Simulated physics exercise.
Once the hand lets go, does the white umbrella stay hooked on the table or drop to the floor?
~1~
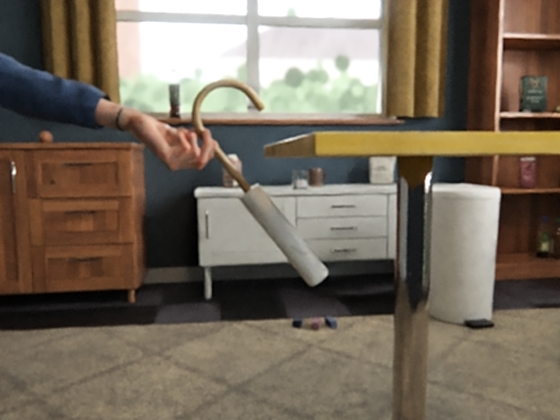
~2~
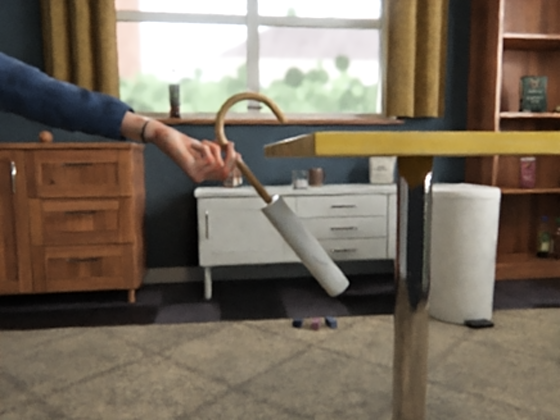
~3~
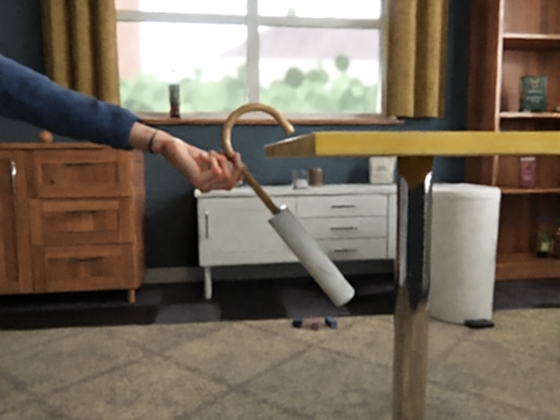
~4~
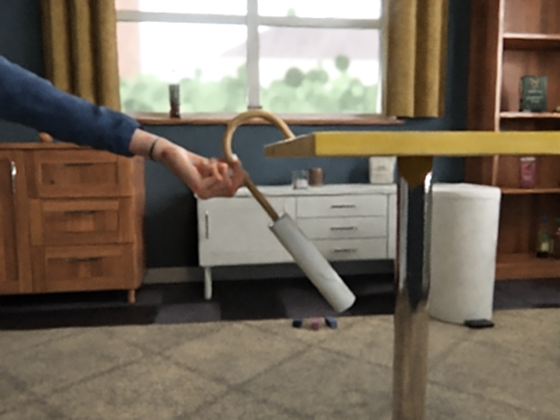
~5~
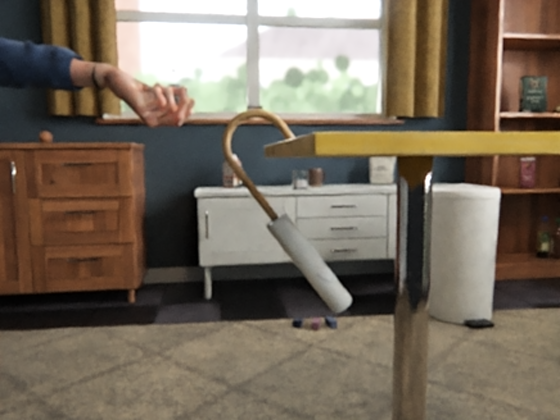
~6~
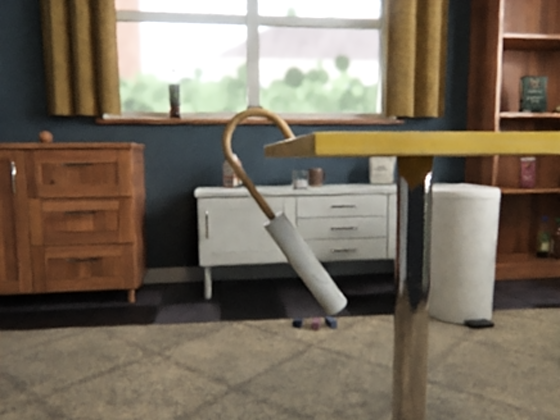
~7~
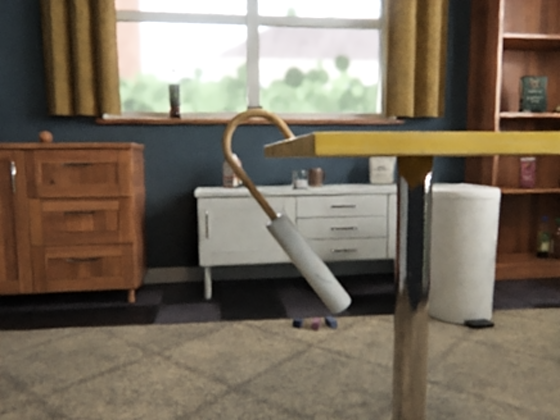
The white umbrella stays hooked, hanging at a slant from the edge of the table.
